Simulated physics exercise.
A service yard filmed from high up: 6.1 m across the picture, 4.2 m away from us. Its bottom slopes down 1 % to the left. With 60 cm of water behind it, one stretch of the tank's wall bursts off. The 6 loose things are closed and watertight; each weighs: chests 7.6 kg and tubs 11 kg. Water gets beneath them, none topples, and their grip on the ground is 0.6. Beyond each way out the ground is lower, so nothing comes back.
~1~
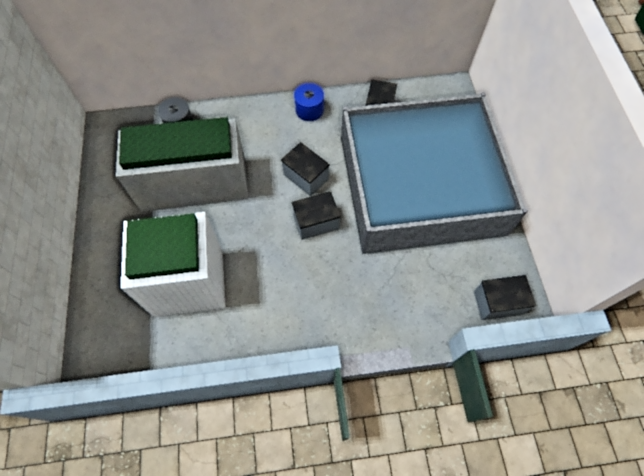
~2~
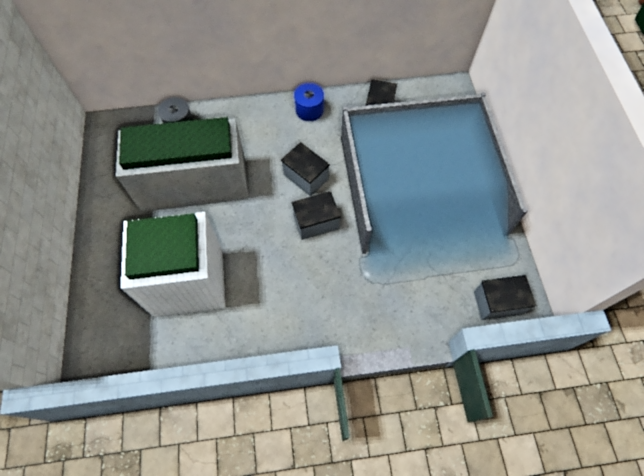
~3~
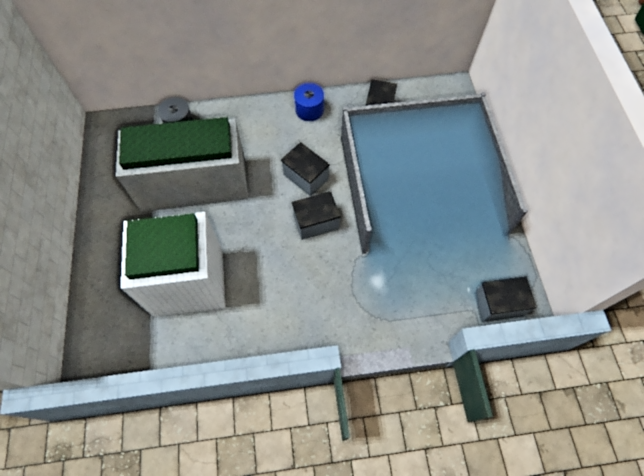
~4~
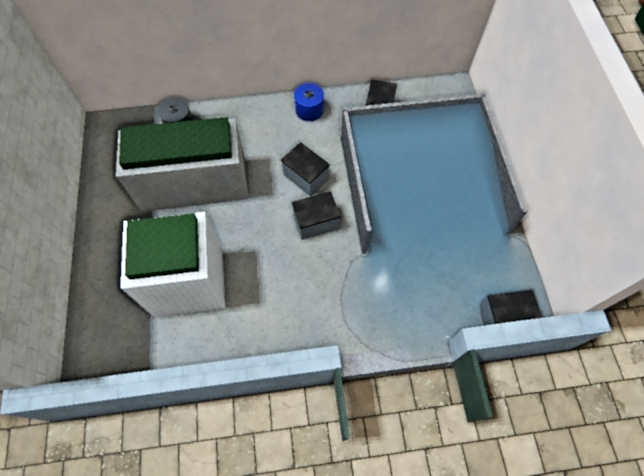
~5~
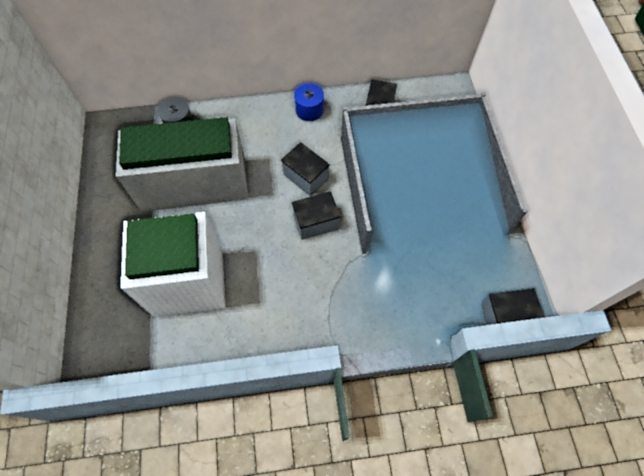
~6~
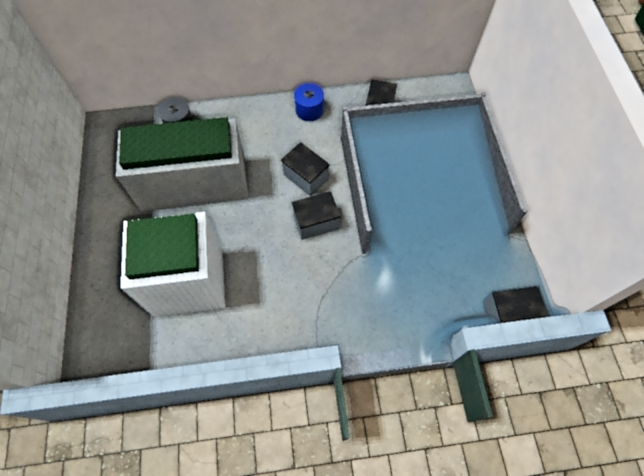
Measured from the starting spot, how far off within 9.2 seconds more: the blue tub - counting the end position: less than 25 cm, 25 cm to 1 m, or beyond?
Blue tub stays put.
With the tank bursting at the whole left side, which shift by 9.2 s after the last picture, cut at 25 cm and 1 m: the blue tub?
Then the blue tub gets carried off.
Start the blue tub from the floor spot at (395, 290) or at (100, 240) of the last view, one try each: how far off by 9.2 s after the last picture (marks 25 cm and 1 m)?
In that order: It gets carried off; it gets carried off.
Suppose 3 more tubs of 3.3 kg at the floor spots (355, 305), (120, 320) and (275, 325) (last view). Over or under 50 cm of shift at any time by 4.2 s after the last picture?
In that order: More, more, more.
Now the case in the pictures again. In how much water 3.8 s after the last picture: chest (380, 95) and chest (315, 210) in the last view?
About 5 and 0 cm.
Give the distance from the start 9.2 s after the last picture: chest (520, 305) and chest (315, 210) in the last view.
In that order: 140 cm, 0 cm.
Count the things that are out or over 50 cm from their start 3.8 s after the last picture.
1 of them.
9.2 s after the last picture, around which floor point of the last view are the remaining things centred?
Near (301, 184).
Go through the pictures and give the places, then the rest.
In the first picture, the blue tub at (309, 95), on the bottom; 3.3 m2 under water; 0 of 6 have shifted.
In the second picture, the blue tub at (309, 95) rests on the ground; water covers 4.3 m2; 0 of 6 have shifted.
In the third picture, the blue tub at (309, 95) rests on the ground; water covers 5.3 m2; 0 of 6 have shifted.
In the fourth picture, the blue tub at (309, 95), on the bottom; 6.6 m2 under water; 1 of 6 have shifted.
In the fifth picture, the blue tub at (309, 95), on the bottom; water covers 7.2 m2; 1 of 6 have shifted.
In the sixth picture, the blue tub at (309, 95), on the bottom; water covers 7.4 m2; 1 of 6 have shifted.
Then, 1.2 s after the last picture the blue tub is near (309, 95), 0.0 m from its start, aground; 0 of 6 are out; 1 afloat.
Then, 3.8 s after the last picture the blue tub is near (309, 95), 0.0 m from its start, aground; 0 of 6 are out; 1 afloat.
Then, 6.2 s after the last picture the blue tub is near (305, 95), 0.1 m from its start, aground; 0 of 6 are out; 1 afloat.
Then, 9.2 s after the last picture the blue tub is near (305, 95), 0.1 m from its start, aground; 0 of 6 are out; 1 afloat.
